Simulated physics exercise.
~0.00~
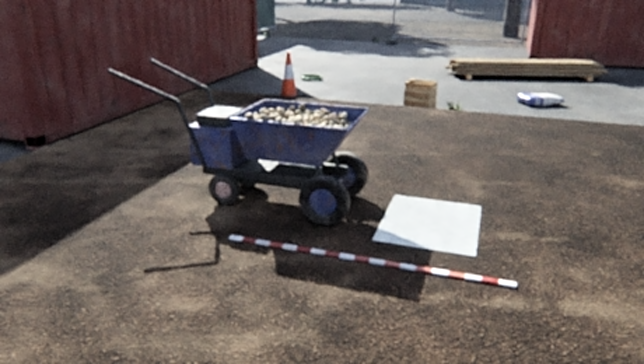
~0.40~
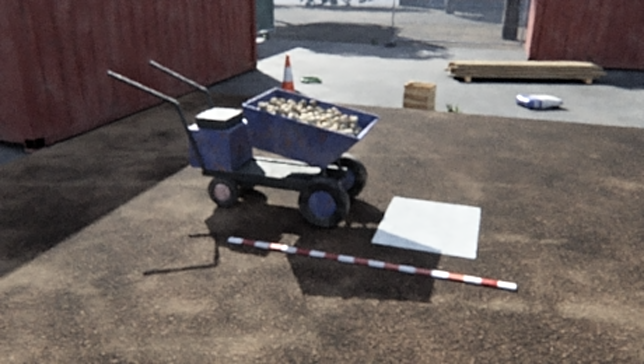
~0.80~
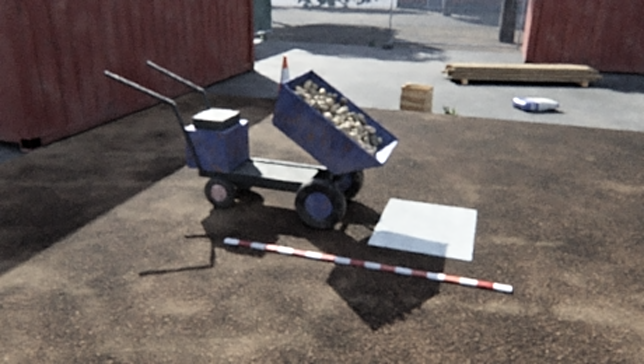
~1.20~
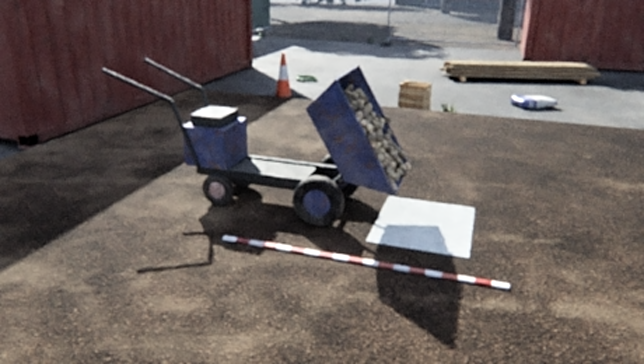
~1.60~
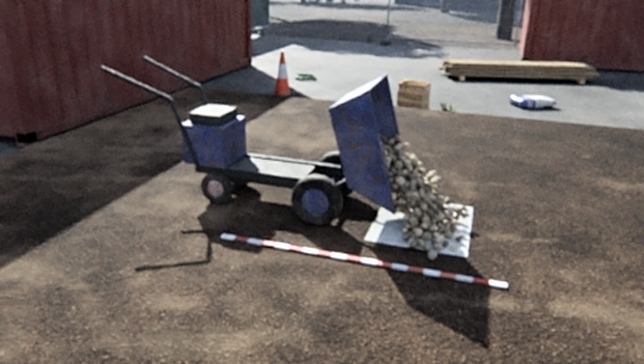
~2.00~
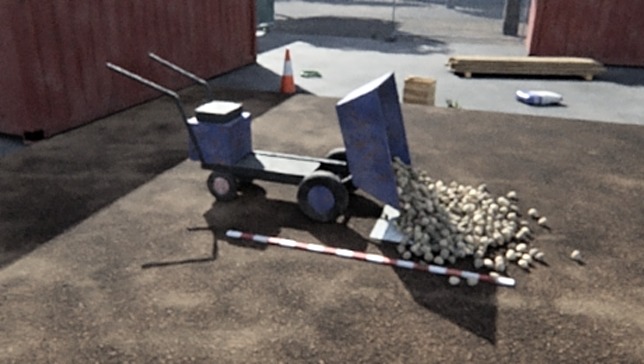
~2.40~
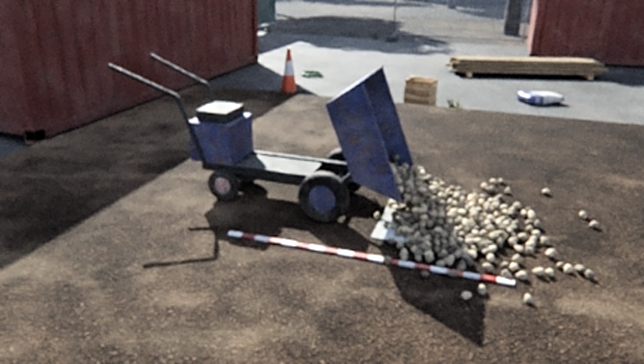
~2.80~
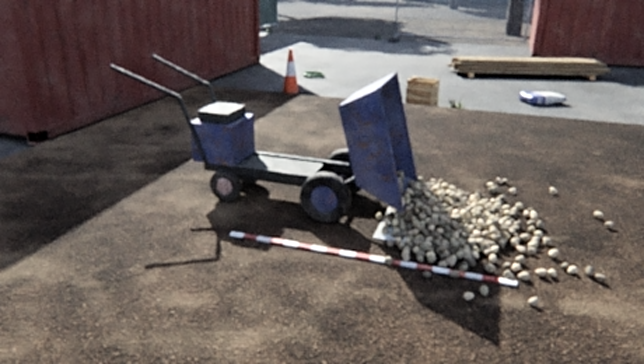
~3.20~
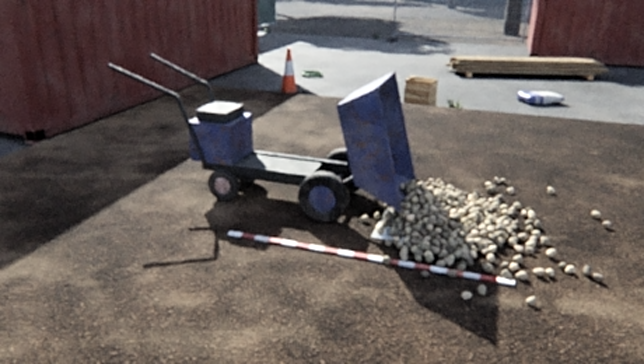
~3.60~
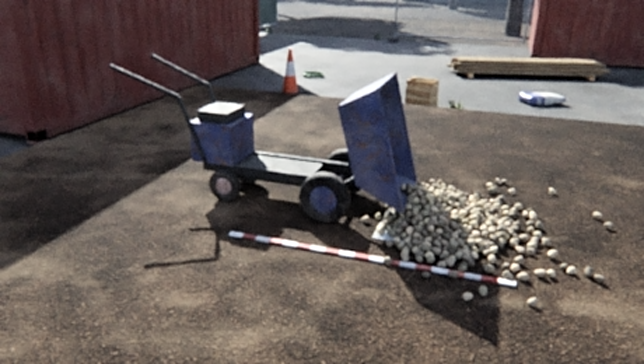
A blue skip on a motor barrow tips forward, spilling rounded stones across the white sheet and ground.
